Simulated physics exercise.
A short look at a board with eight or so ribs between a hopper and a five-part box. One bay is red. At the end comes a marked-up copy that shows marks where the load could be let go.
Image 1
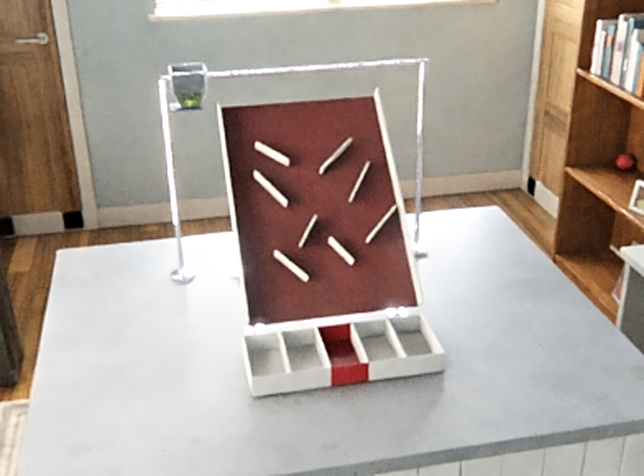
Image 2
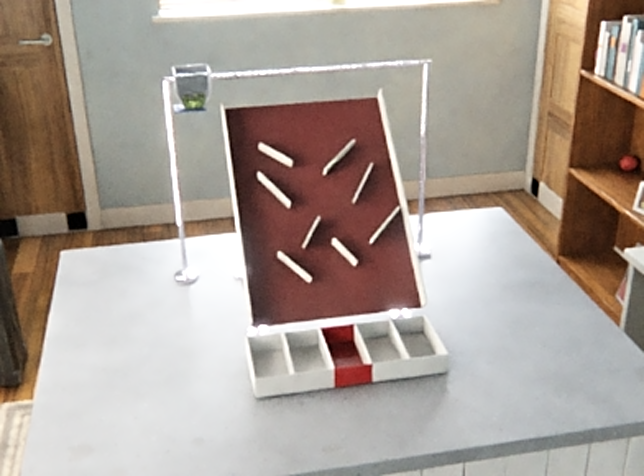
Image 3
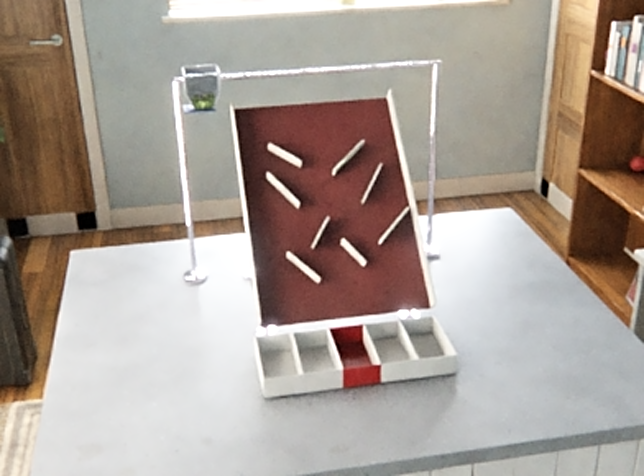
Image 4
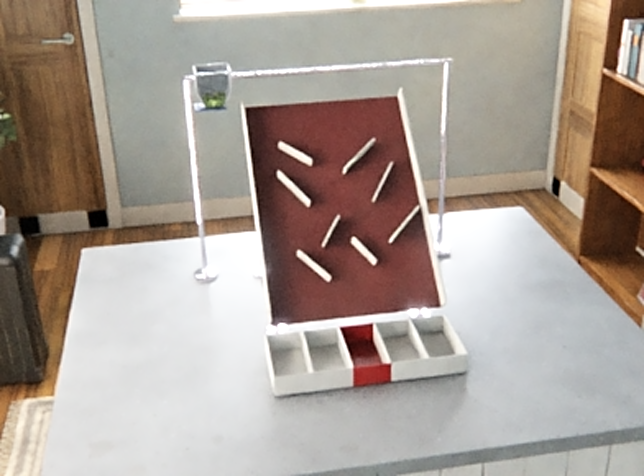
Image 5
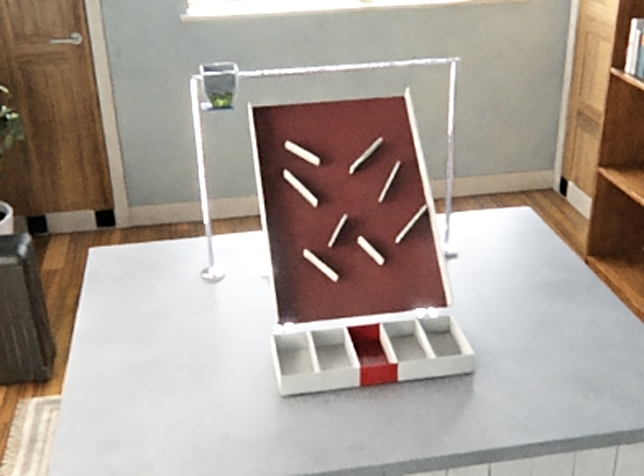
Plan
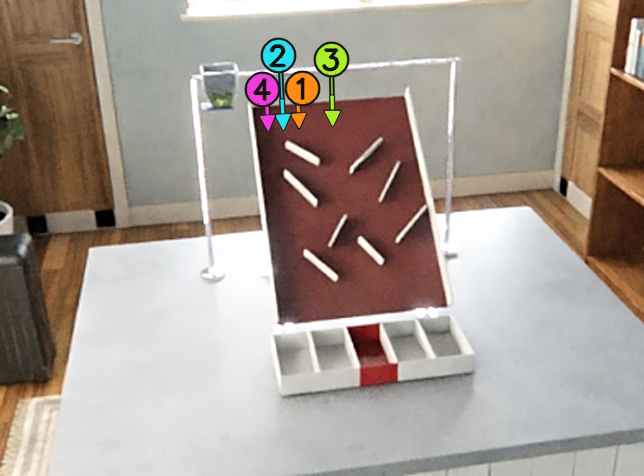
The view drifts slightly left while the hopper, ribbed board and five-part box stay still.
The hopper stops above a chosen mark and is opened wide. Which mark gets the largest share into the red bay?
Best: 3.
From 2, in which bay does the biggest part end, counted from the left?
The first from the left.
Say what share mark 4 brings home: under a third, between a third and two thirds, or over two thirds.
It is under a third.
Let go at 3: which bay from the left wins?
It is the third one.
On the marked copy, mark 1 meets the board at (298, 122); mark 2 meets the board at (283, 123); mark 3 meets the board at (332, 120); mark 4 meets the board at (267, 125).
For mark 1, a small share in the red bay, the bulk in other bays.
For mark 2, a small share in the red bay, the bulk in other bays, only a few outside the box.
For mark 3, the bulk in the red bay, close to a quarter in other bays.
For mark 4, a small share in the red bay, the bulk in other bays, a small share outside the box.
